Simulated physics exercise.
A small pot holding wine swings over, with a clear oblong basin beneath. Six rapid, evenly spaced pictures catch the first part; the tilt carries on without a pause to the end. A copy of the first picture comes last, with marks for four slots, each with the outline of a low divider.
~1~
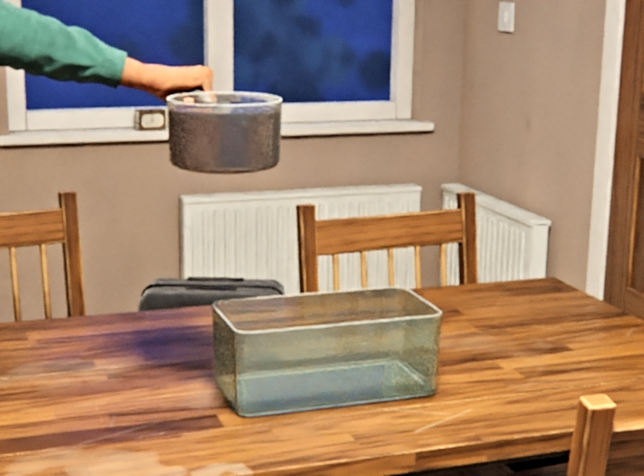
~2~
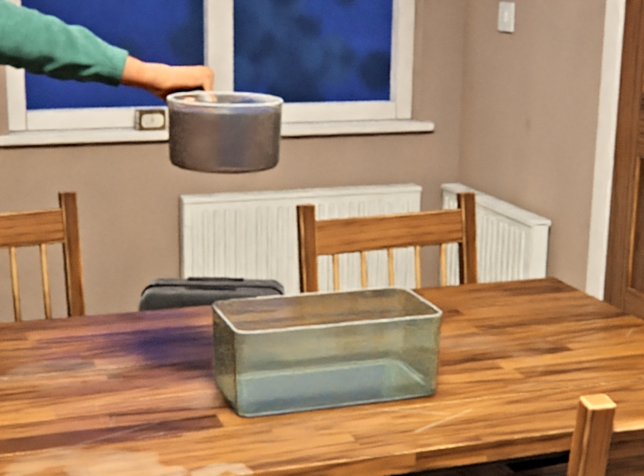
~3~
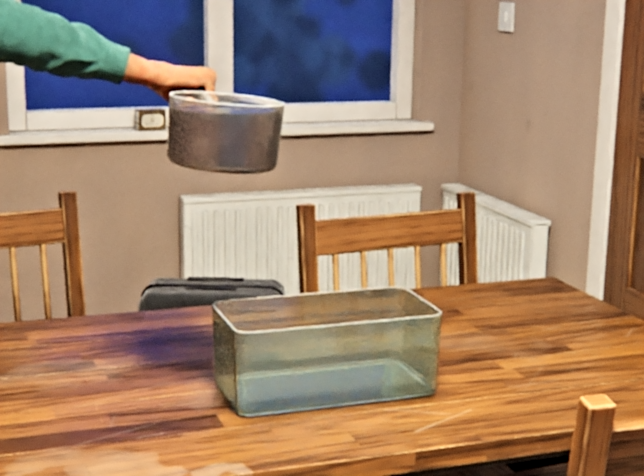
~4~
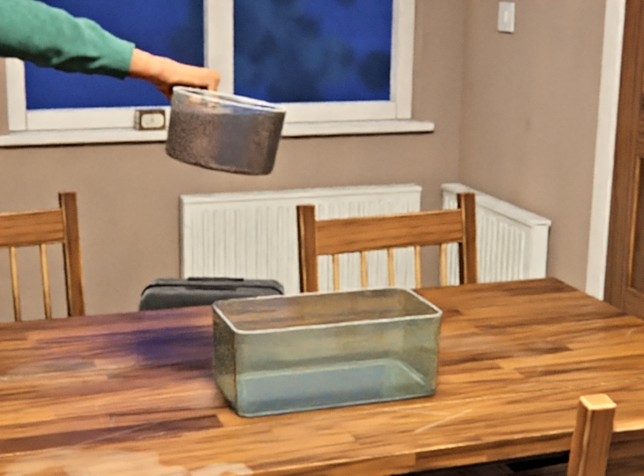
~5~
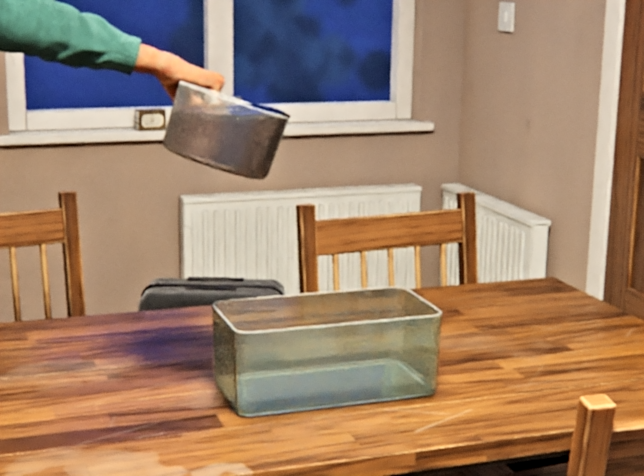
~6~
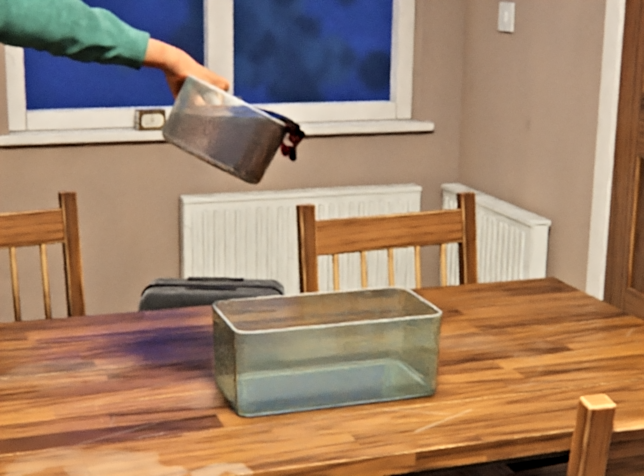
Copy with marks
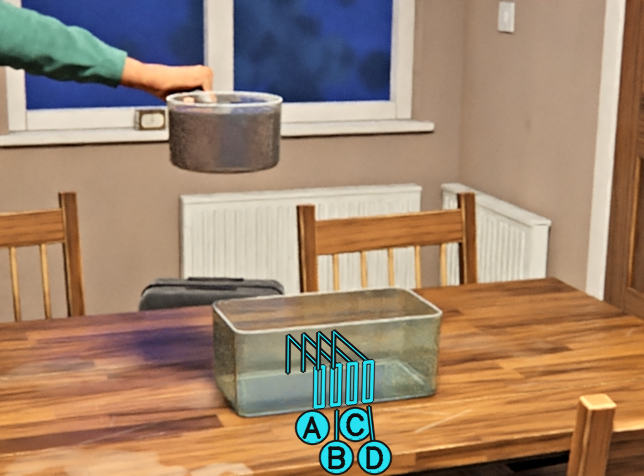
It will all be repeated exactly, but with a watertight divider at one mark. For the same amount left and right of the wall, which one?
D works best here.
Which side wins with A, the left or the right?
More ends on the right.
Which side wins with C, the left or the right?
The right side.
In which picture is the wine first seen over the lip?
In picture 5.
On the marked copy, A at (320, 412); B at (336, 410); C at (352, 408); D at (368, 406).
Choosing A, about 7 % ends left of the wall and 91 % right of it.
Choosing B, about 22 % ends left of the wall and 76 % right of it.
Choosing C, about 33 % ends left of the wall and 65 % right of it.
Choosing D, about 51 % ends left of the wall and 47 % right of it.
